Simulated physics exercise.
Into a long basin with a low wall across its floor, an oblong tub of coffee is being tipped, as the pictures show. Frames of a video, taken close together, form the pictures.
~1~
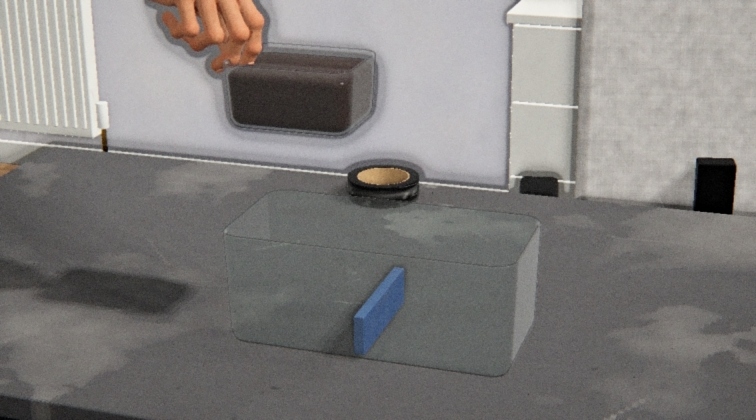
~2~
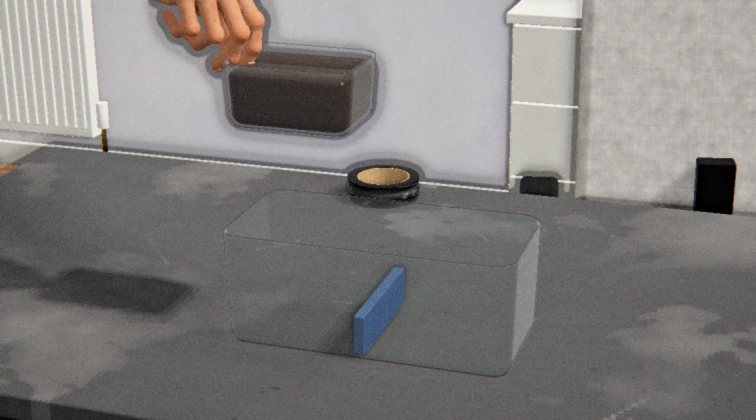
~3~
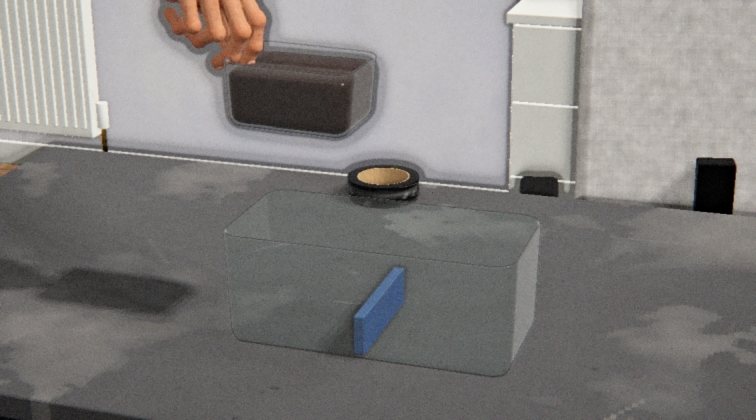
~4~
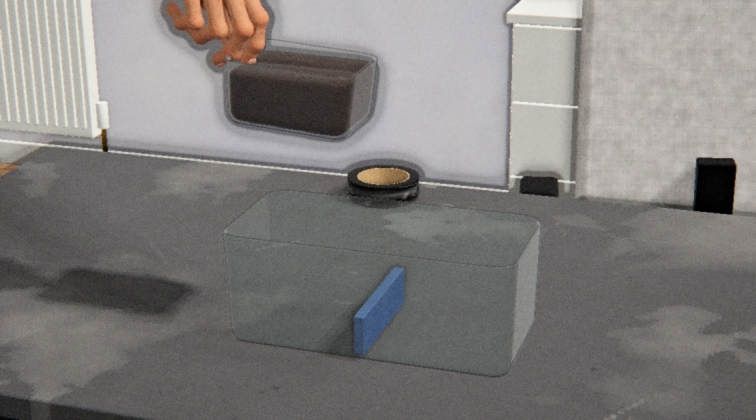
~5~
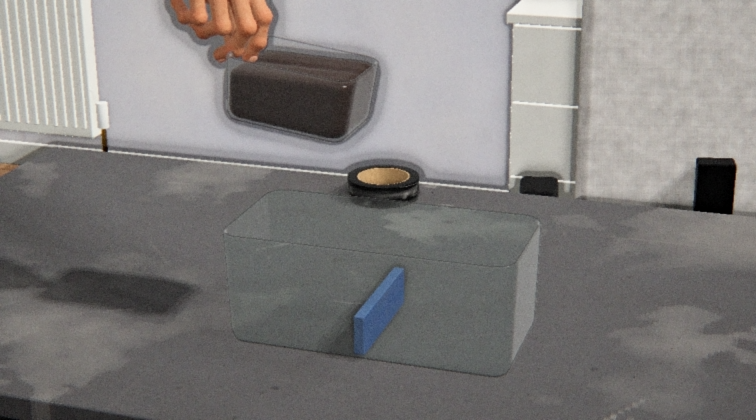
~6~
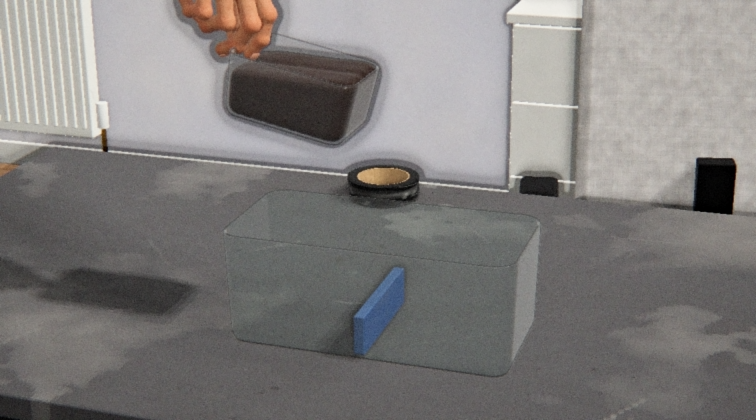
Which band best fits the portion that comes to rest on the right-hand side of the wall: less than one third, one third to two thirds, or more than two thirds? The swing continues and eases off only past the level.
The share right of the wall fails to stay within two thirds.
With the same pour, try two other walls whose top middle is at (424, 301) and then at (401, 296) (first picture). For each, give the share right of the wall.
It would come to roughly 60 per cent the first time and roughly 70 per cent the second.
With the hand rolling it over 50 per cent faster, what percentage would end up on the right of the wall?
It works out near 80 %.
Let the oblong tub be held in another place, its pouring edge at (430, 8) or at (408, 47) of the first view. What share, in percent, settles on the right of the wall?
In order, roughly 65 percent and 85 percent.
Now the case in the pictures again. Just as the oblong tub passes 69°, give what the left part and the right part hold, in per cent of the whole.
You'd find 0 per cent on the left and 20 per cent on the right.
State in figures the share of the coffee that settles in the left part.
That works out to roughly 20 percent.
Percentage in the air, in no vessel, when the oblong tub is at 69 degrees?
It's close to 40 percent.
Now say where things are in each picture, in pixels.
The first picture shows tilt 0°; pouring edge (363, 64); surface from (244, 62) to (363, 71); the long basin's rim runs from (246, 212) to (529, 244); the wall's top is at (380, 293).
The second picture shows tilt 0°; pouring edge (363, 65); surface from (244, 62) to (363, 72).
The third picture shows tilt 2°; pouring edge (364, 67); surface from (245, 61) to (364, 73).
The fourth picture shows tilt 4°; pouring edge (365, 69); surface from (246, 61) to (365, 73).
The fifth picture shows tilt 8°; pouring edge (366, 73); surface from (247, 61) to (365, 73).
The sixth picture shows tilt 12°; pouring edge (368, 78); surface from (247, 60) to (368, 75).
A moment on, the tilt is 69° and 43 per cent is still to pour, 0 is left of the wall and 18 right of it.
Next, the tilt is 101° and 7 per cent is still to pour, 7 is left of the wall and 79 right of it.
Then the tilt is 104° and 0 per cent is still to pour, 18 is left of the wall and 80 right of it.
Later the tilt is 104° and 0 per cent is still to pour, 19 is left of the wall and 80 right of it.
At rest 19 per cent lies left of the wall, 80 right of it and 1 outside.
